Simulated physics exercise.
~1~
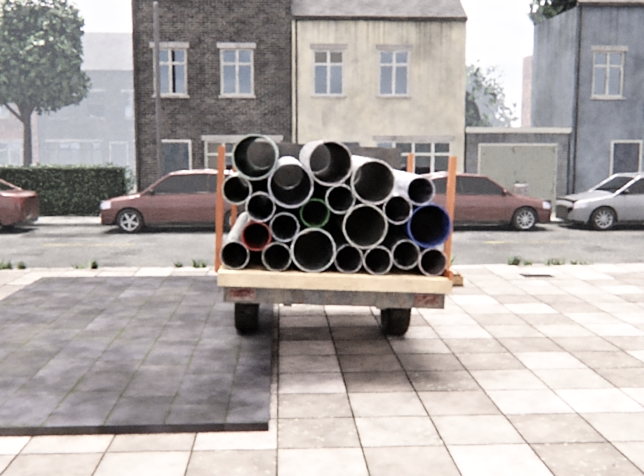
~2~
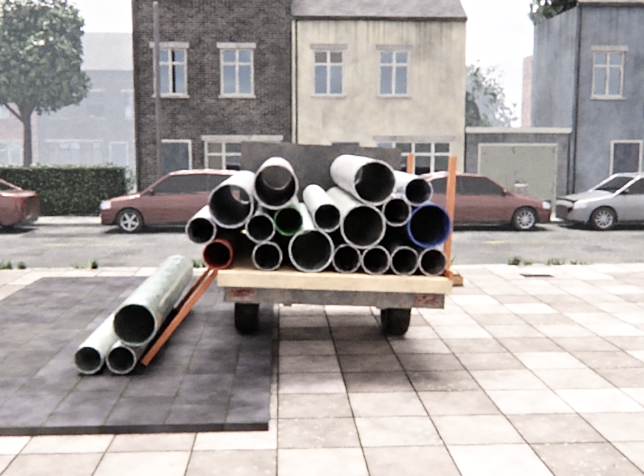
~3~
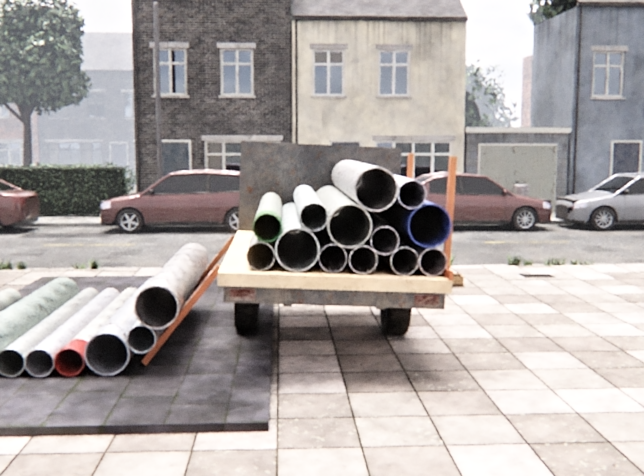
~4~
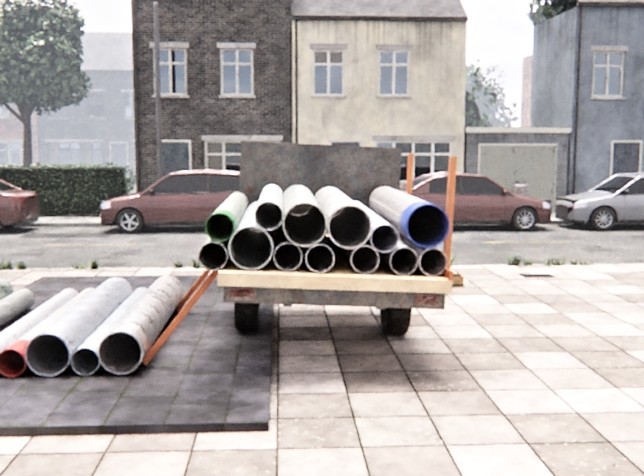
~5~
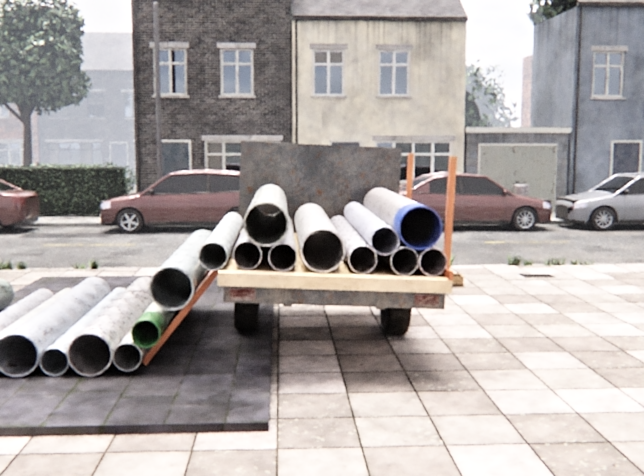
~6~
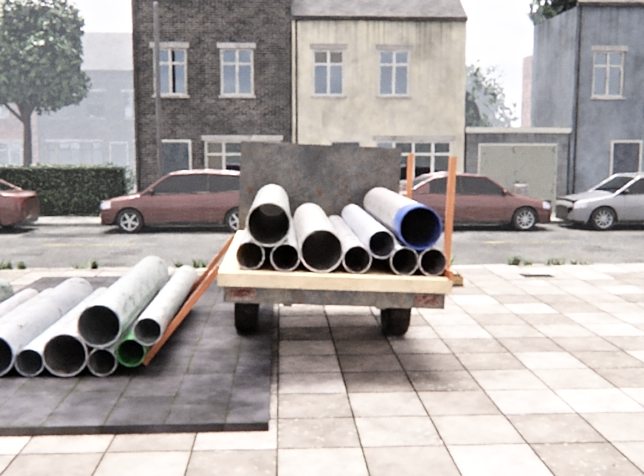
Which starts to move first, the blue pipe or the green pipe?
The green pipe moves first, shifting left soon after the left posts swing down. The blue one only shifts slightly left later, once many pipes have rolled off.
